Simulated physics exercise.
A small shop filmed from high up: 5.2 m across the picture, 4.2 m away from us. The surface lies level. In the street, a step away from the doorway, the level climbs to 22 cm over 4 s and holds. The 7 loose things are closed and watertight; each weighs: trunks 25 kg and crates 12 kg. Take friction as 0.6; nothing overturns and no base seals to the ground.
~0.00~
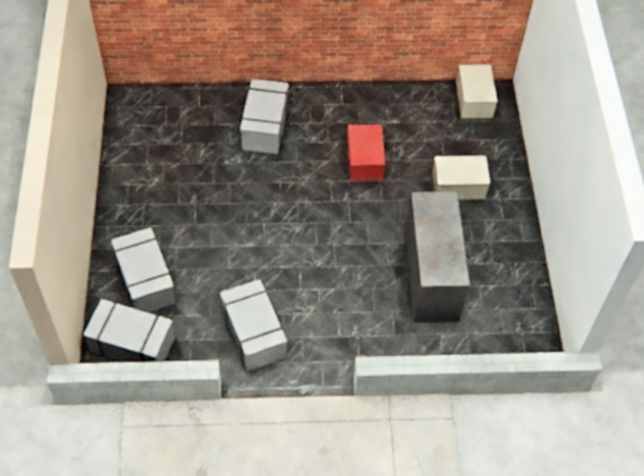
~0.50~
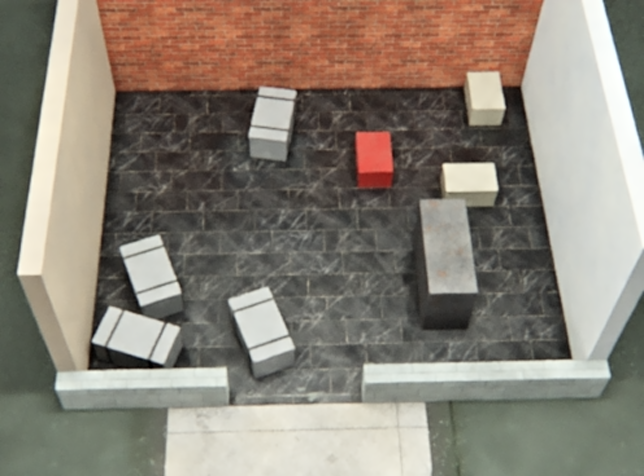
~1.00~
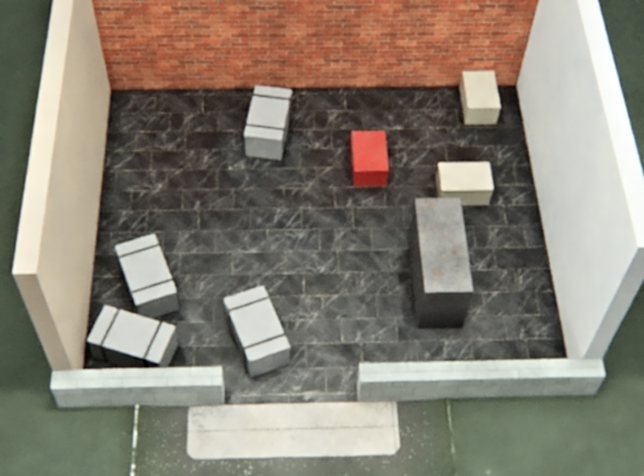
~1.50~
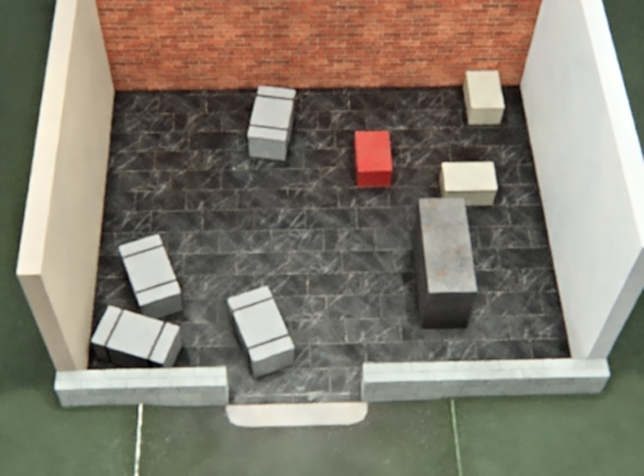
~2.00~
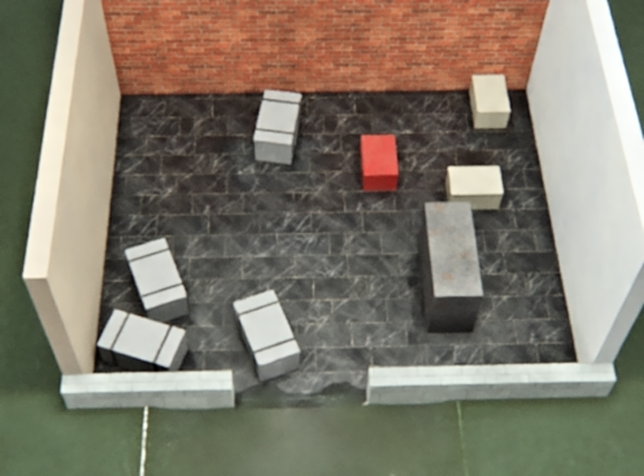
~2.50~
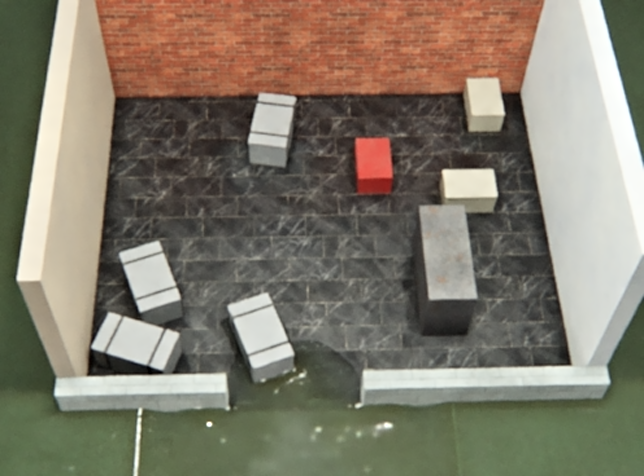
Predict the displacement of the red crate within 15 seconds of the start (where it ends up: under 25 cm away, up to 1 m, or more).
Red crate gets carried off.
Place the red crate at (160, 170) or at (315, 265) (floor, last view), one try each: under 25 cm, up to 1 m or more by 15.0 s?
In turn: It slides a little; it ends far away.
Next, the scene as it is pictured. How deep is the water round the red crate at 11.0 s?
About 11 cm.
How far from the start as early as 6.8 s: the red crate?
About 80 cm.
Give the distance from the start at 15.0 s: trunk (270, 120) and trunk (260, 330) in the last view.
In turn: 80 cm, 400 cm.
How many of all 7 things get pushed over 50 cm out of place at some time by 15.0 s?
6 of them.
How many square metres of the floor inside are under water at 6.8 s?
Some 16 m2.
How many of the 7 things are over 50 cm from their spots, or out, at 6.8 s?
2 of them.
After 3.5 s the red crate is near (374, 158), 0.0 m from its start, aground; 0 afloat.
After 6.8 s the red crate is near (374, 110), 0.8 m from its start, aground; 0 afloat.
After 11.0 s the red crate is near (499, 126), 1.6 m from its start, afloat; 4 afloat.
After 15.0 s the red crate is near (512, 306), 2.5 m from its start, afloat; 7 afloat.
